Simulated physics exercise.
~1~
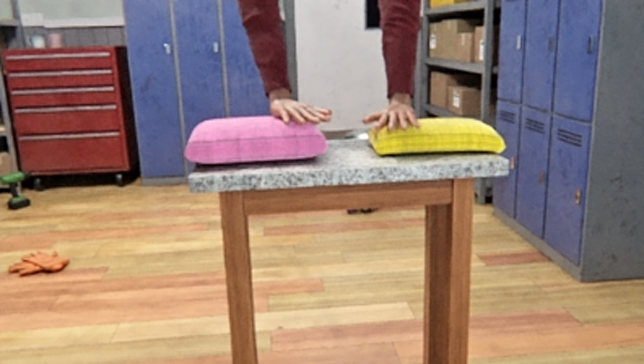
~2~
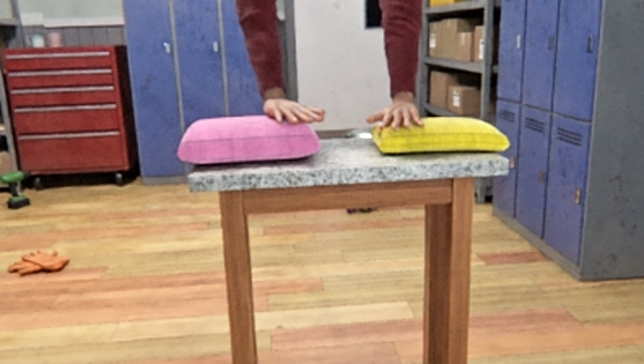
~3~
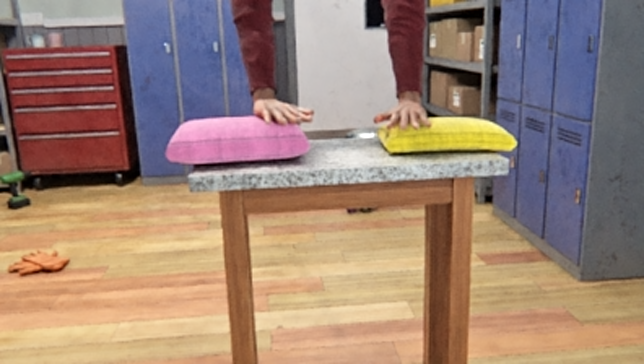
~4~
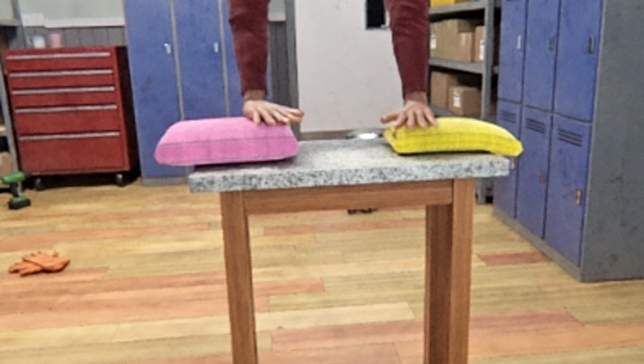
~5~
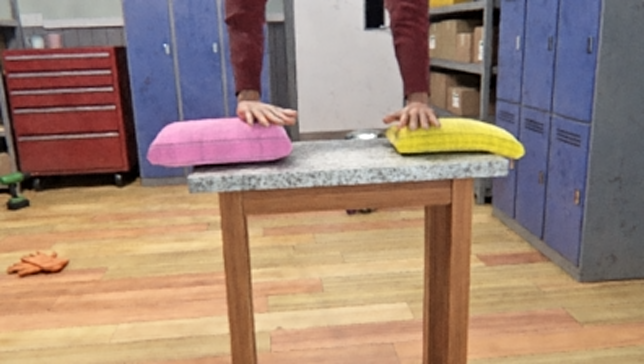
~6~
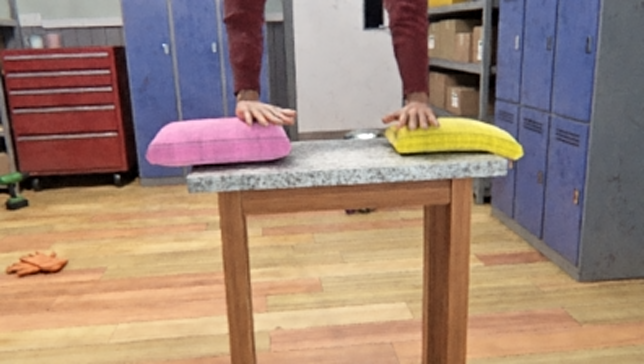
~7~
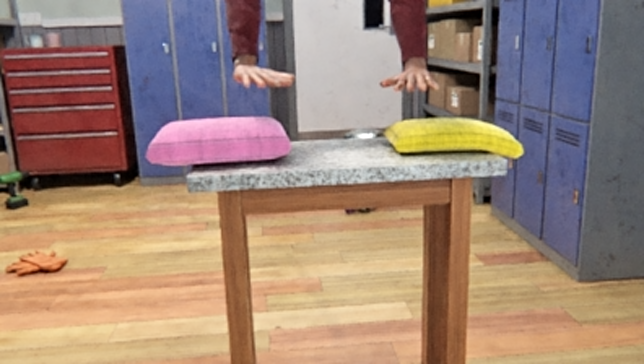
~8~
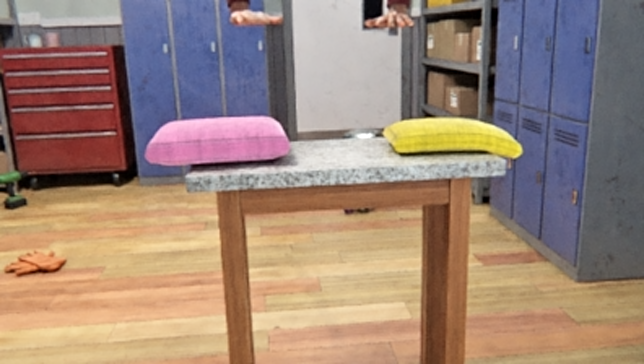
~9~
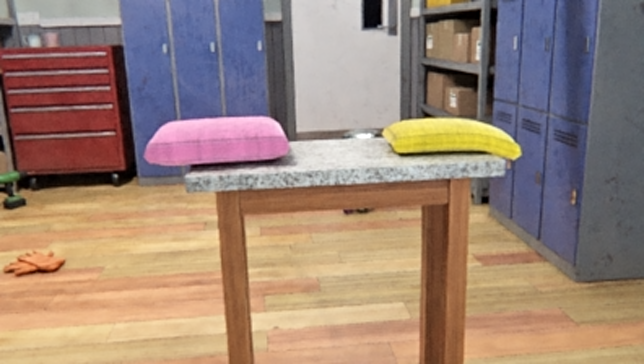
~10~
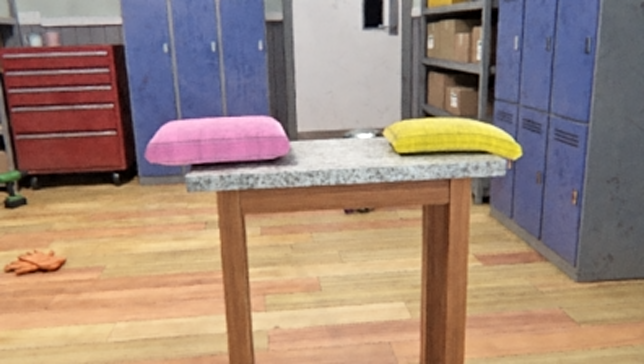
In a workshop, two hands slide pink and yellow bags apart on a bench, then leave them resting.
